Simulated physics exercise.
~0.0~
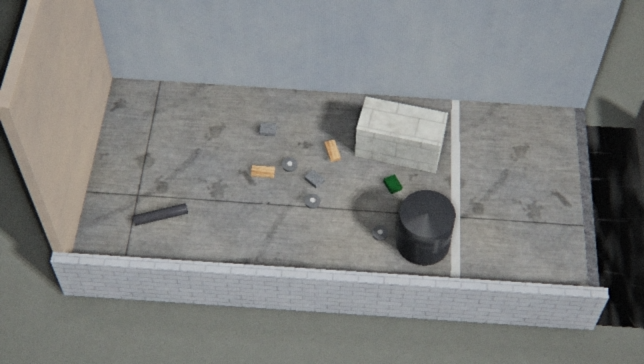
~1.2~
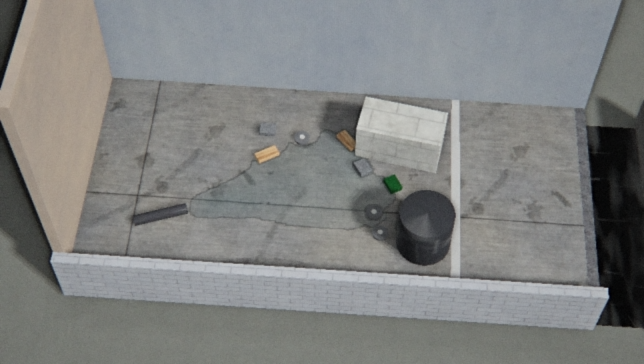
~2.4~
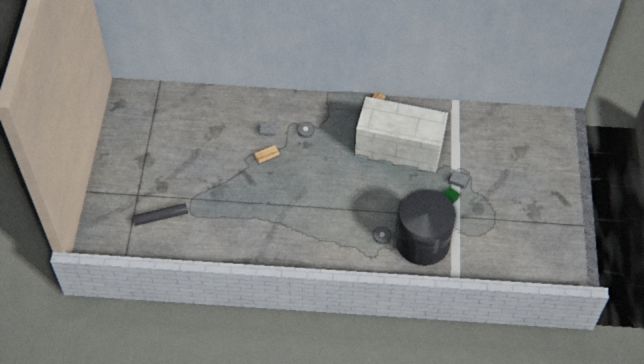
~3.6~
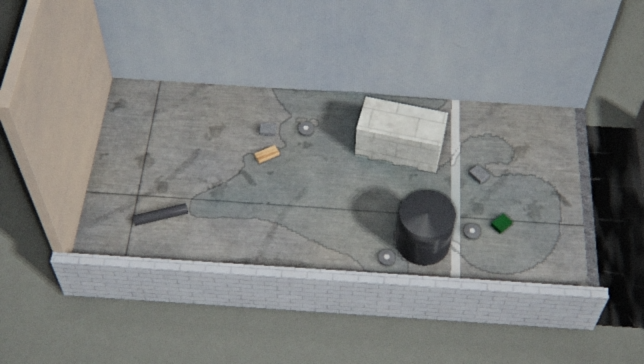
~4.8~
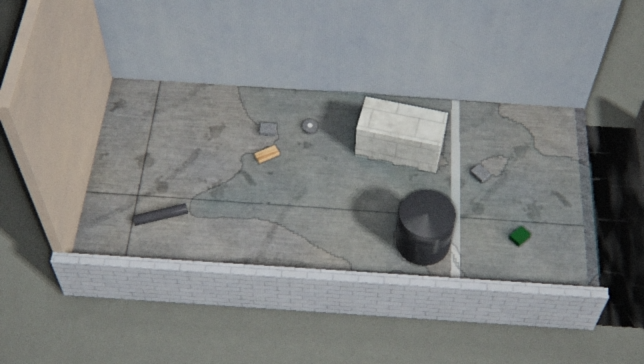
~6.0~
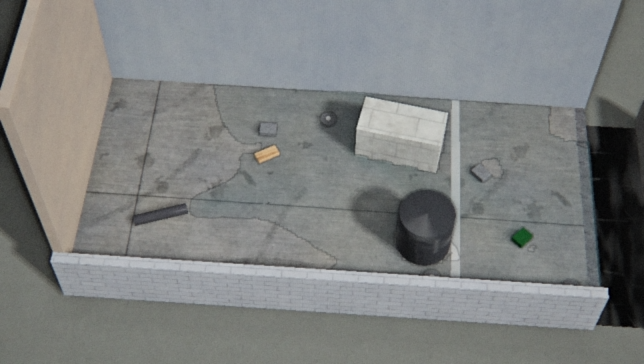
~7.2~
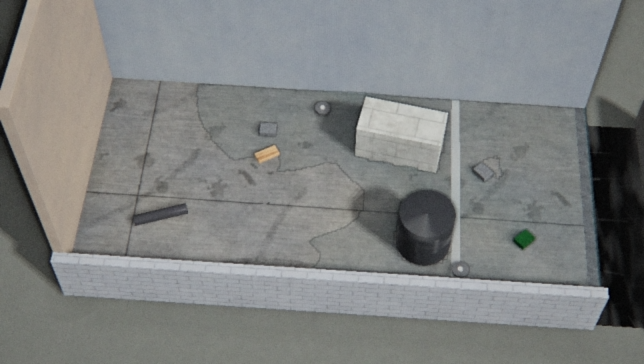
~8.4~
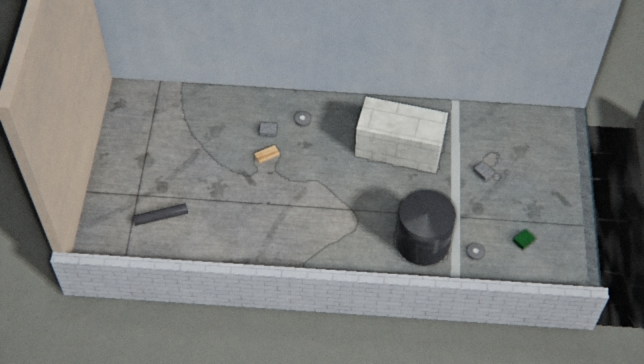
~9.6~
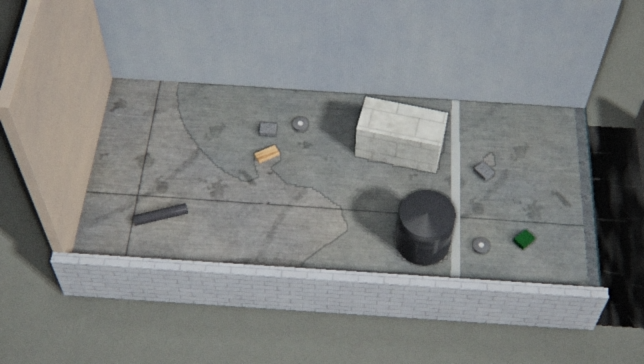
Water spreading across a sloping concrete bay, carrying small blocks and balls rightward, the green block crossing the white line and settling beyond.
